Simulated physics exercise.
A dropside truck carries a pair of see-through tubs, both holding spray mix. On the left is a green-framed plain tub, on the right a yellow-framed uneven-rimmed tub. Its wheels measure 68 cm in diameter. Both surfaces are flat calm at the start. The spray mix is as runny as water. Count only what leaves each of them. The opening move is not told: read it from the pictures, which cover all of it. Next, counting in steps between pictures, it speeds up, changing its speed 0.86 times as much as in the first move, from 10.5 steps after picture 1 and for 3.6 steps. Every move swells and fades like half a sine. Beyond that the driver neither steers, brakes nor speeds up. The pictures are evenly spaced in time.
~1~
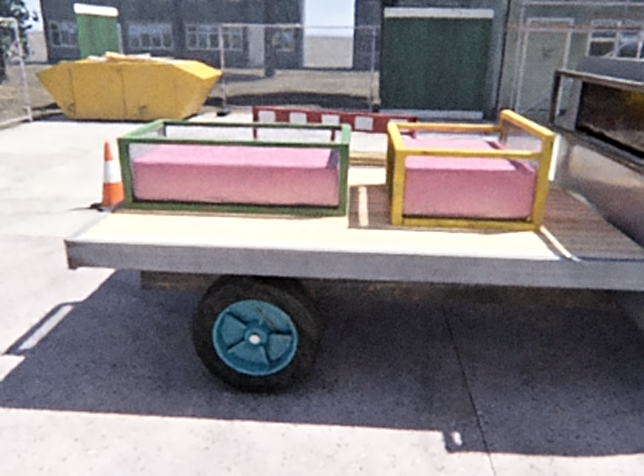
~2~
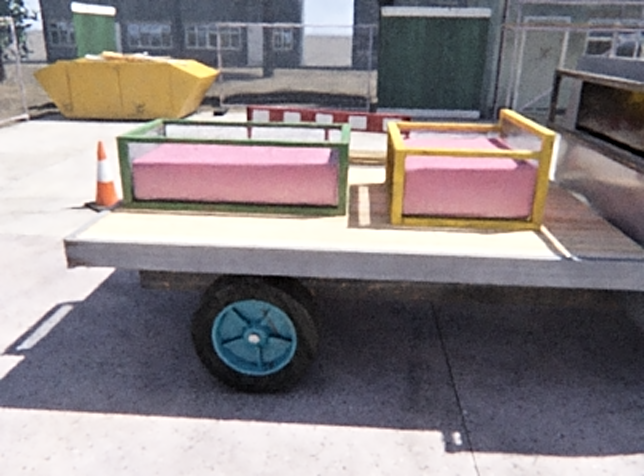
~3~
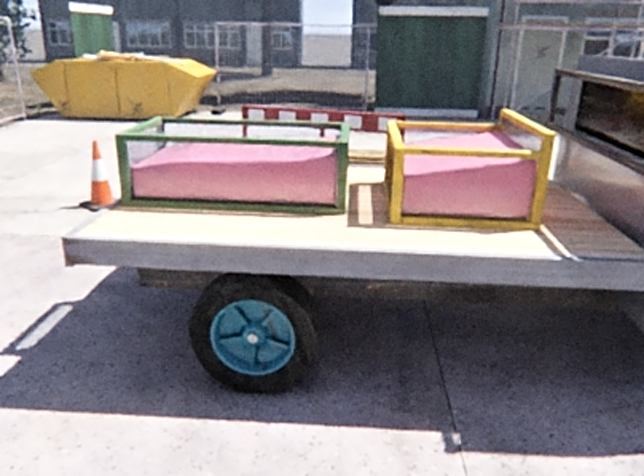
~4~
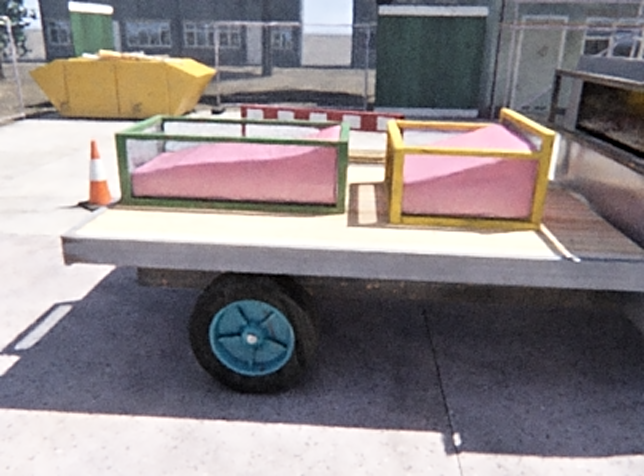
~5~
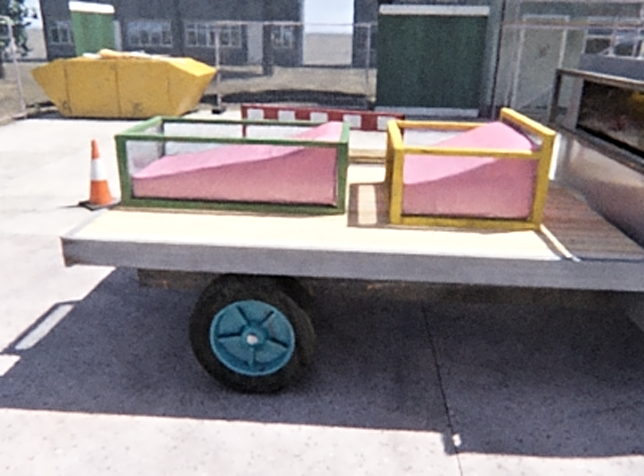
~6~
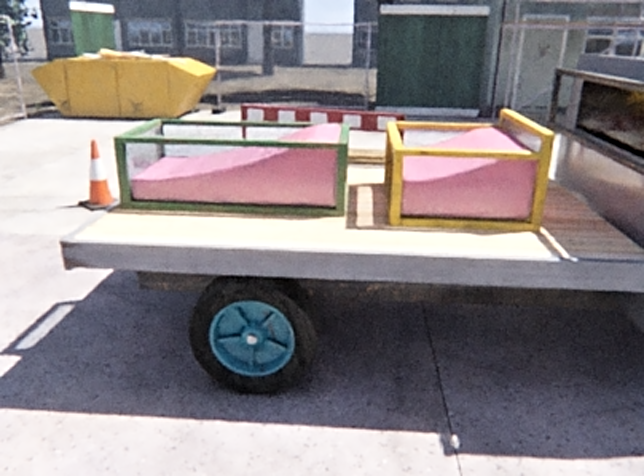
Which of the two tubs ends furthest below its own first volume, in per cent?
The left tub loses the larger share.
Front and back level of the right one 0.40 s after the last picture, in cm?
About 22 cm in front and 42 cm behind.
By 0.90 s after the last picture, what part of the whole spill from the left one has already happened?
About 0 per cent.
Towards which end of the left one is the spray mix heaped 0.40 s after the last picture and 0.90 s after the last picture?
Towards the front, then the back.
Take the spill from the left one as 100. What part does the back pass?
About 60 per cent.
Then, 0.40 s later than the final frame, the left one has lost nothing (front 27 cm, back 20 cm); the right one has lost nothing (front 22 cm, back 41 cm).
Then, 0.90 s later than the final frame, the left one has lost nothing (front 12 cm, back 45 cm); the right one has lost 1 per cent, over the back (front 33 cm, back 26 cm).
Then, 1.50 s later than the final frame, the left one has lost 3 per cent, over the back, a little elsewhere (front 26 cm, back 27 cm); the right one has lost 1 per cent, over the back (front 28 cm, back 30 cm).
Then, 3.98 s later than the final frame, the left one has lost 9 per cent, over the back and the front; the right one has lost 1 per cent, over the back.
